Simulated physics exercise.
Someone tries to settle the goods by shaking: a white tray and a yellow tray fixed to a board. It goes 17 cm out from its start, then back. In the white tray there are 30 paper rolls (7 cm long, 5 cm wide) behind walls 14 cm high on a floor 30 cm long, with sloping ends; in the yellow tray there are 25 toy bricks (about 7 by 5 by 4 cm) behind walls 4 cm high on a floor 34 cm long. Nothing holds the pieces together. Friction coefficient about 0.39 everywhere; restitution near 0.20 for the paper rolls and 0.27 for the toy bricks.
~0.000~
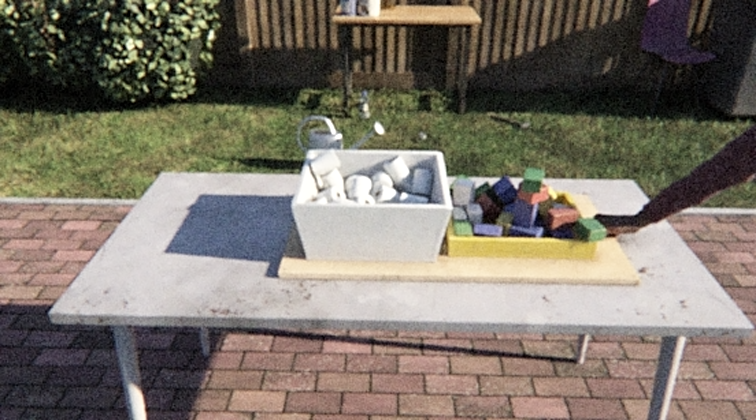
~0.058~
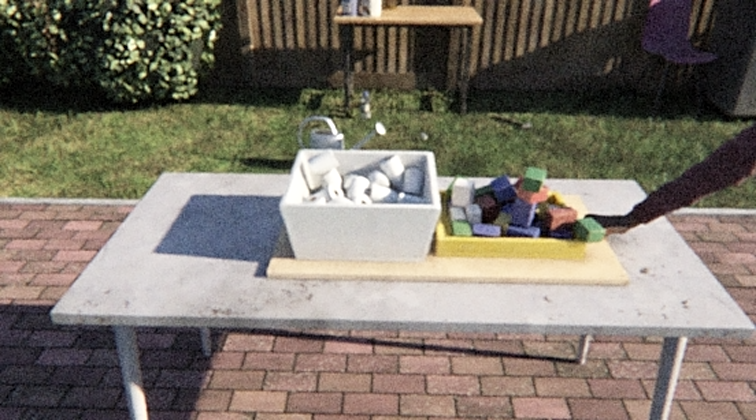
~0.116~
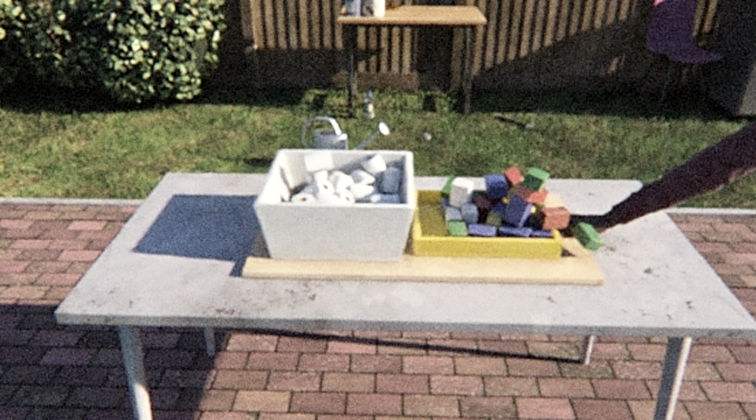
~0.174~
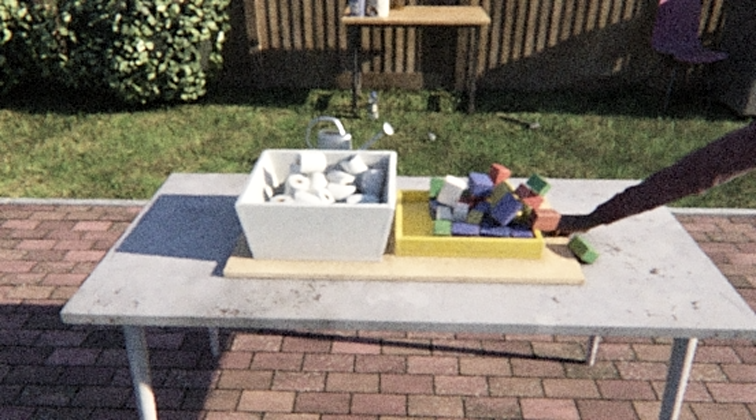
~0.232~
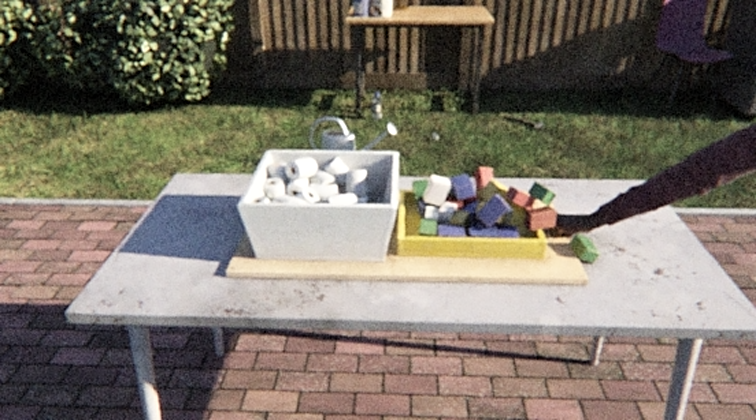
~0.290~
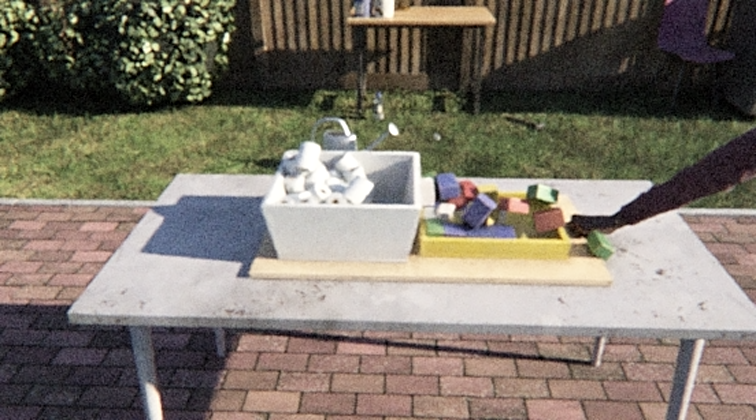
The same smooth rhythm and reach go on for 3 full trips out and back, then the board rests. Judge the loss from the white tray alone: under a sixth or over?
The white tray loses under a sixth of its paper rolls.
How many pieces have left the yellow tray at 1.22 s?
Out by then, roughly: Yellow tray 10.
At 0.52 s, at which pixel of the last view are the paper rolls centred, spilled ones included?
At about (378, 203).
After 0.52 s, white tray 30 in, 0 out and yellow tray 18 in, 7 out.
After 0.81 s, white tray 29 in, 1 out and yellow tray 15 in, 10 out.
After 1.22 s, white tray 28 in, 2 out and yellow tray 15 in, 10 out.
Final count (at 1.74 s), white tray 28 in, 2 out and yellow tray 14 in, 11 out. Asked share, 2 of 30, 7 per cent.
